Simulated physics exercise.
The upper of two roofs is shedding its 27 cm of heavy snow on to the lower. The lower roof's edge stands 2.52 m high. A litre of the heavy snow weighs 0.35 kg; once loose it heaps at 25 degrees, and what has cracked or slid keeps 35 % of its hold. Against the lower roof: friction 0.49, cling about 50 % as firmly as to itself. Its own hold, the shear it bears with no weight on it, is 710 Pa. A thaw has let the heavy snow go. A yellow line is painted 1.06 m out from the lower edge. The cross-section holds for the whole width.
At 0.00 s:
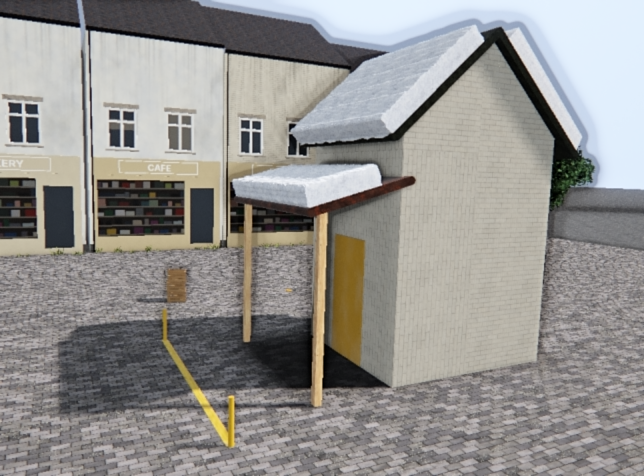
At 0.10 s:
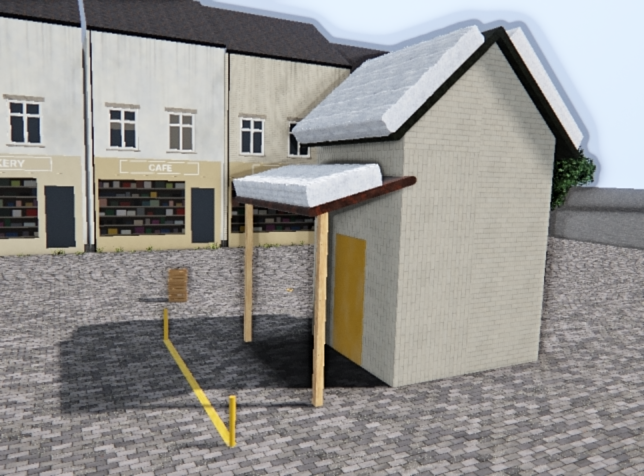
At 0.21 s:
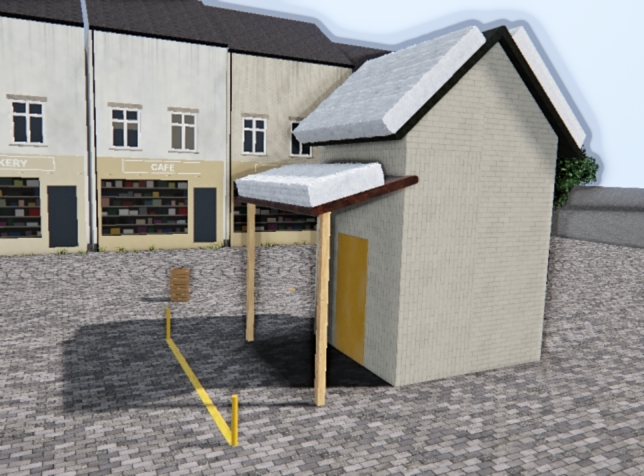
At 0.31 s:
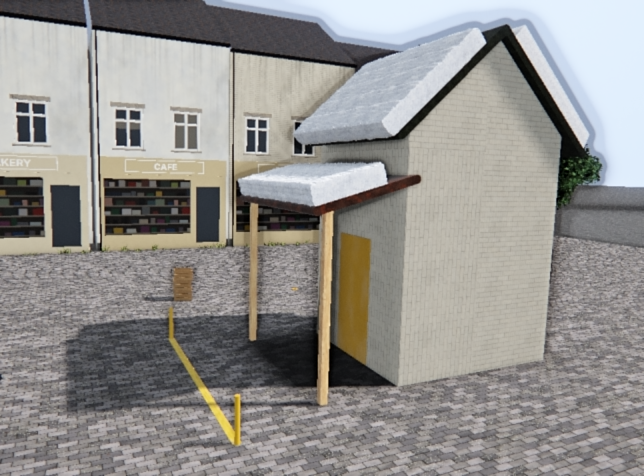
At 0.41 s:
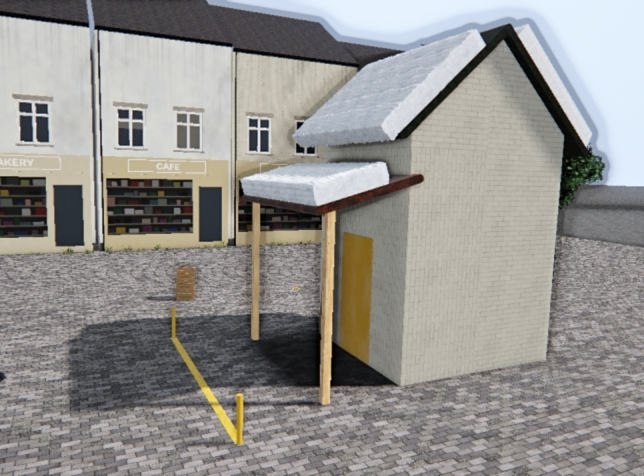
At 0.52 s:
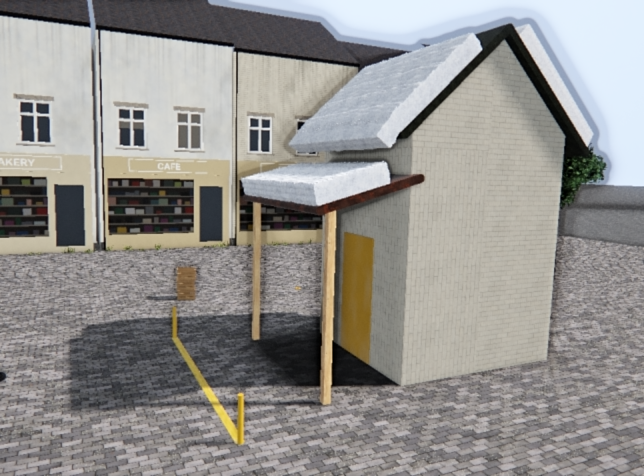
Thick white snow on the upper roof of a pale brick building creeps down the left-hand slope, seen from a slightly raised viewpoint across a grey cobbled square. Below are a snow-topped lean-to on wooden posts, a yellow door and, to the left, a yellow ground line, with cream shopfronts behind. The snow slips slightly past the upper roof's edge while the camera drifts, shifting the view slightly rightward.
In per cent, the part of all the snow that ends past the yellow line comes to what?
About 7 %.
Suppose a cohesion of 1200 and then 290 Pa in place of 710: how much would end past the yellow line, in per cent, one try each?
In turn about 0 %, 35 %.
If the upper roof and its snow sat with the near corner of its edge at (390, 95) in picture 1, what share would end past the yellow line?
Then about 40 %.
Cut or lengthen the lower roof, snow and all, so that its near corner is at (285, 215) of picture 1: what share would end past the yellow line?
It would be near 0 %.
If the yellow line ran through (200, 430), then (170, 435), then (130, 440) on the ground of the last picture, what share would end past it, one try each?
In that order: 2 %, 0 %, 0 %.
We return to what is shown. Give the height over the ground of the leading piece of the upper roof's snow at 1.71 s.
About 2.4 m.
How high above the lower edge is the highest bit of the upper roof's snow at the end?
Roughly 0.9 m.
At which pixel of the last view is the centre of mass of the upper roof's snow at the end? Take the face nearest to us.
Near (321, 260).
After 1.06 s, none is below the lower edge and 0 % is past the line.
After 1.71 s, none is below the lower edge and 0 % is past the line.
After 2.35 s, 18 % is below the lower edge and 0 % is past the line.
After 3.00 s, 38 % is below the lower edge and 6 % is past the line.
After 3.70 s, at the end, 38 % is below the lower edge and 7 % is past the line.
